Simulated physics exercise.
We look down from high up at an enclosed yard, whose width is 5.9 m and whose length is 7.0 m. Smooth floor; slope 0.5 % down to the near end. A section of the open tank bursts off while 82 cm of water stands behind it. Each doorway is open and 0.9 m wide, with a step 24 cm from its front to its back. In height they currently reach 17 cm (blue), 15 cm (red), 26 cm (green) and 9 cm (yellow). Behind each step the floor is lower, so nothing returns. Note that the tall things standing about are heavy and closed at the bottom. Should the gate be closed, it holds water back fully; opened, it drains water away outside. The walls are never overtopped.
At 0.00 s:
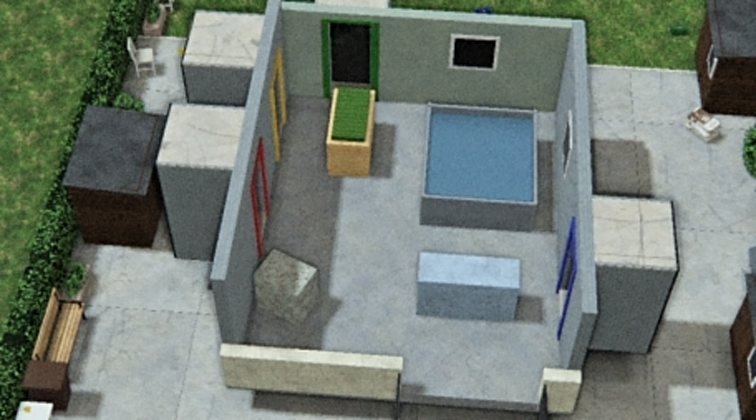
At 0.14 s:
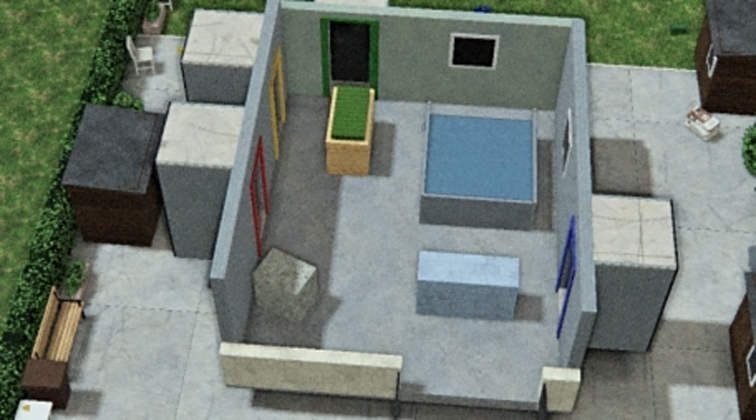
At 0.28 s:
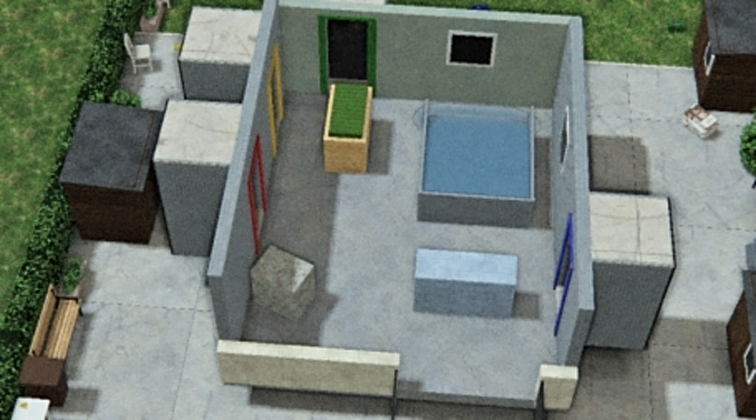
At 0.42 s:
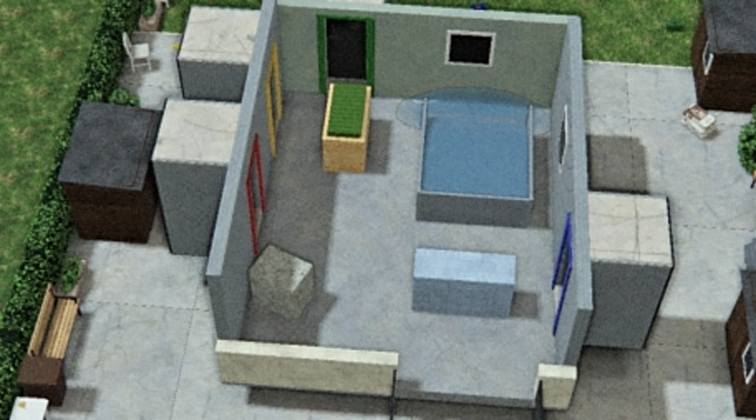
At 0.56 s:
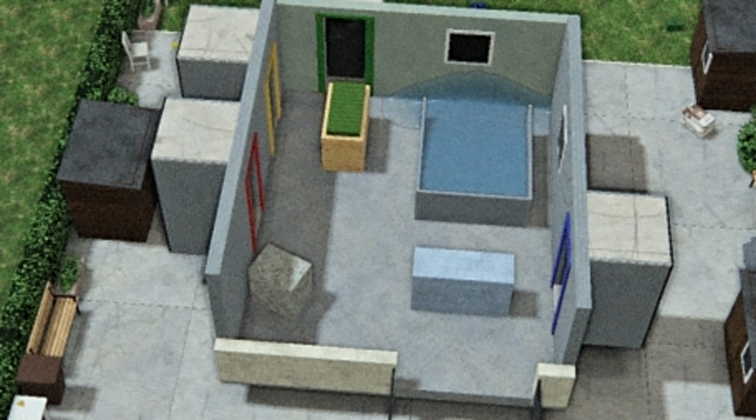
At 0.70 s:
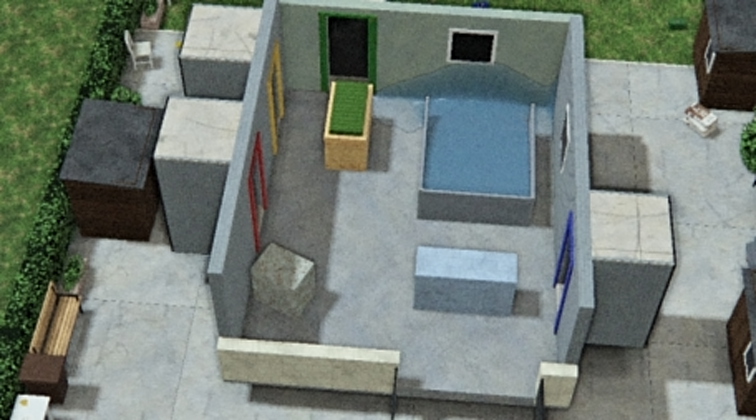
Water in an open tank lies still inside a walled yard, then pours out over the tank's far side and spreads across the grey floor toward the back wall, near the green doorway, while the blocks nearby stay put.
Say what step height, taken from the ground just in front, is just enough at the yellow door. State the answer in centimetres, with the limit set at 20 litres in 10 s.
I would put it at 16 cm.
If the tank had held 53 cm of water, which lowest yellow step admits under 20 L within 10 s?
You'd need a step of close to 9.0 cm.
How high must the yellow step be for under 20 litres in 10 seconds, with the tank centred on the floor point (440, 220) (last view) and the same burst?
Near 15 cm.
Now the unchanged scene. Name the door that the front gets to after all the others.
I'd say the red door.
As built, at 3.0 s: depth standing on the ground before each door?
In cm: Blue 9, red 3, green 15, yellow 17.
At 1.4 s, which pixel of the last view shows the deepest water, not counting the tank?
Around (547, 111).
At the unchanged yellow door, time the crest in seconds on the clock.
I'd say near 2.4 seconds.
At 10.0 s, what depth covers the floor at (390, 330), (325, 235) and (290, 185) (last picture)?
Approx. 8 / 5 / 4 cm.
After 1.4 s water covers 15 % of the floor, deepest (73 cm) near (547, 111); it has not reached the yellow door.
After 3.0 s water covers 55 % of the floor, deepest (44 cm) near (286, 93); 17 cm at the yellow door, 27 litres in over its 9 cm step.
After 10.0 s water covers 95 % of the floor, deepest (17 cm) near (482, 107); 9 cm at the yellow door, 94 litres in over its 9 cm step.
At the yellow door as built, the water arrived by 1.7 s and peaked near 18 cm at 2.4 s.
Run again over the same 10 s with other heights there, 36 litres in over 13.5 cm, 10 litres over 18.5 cm. The limit of 20 litres is kept from about 16 cm up.
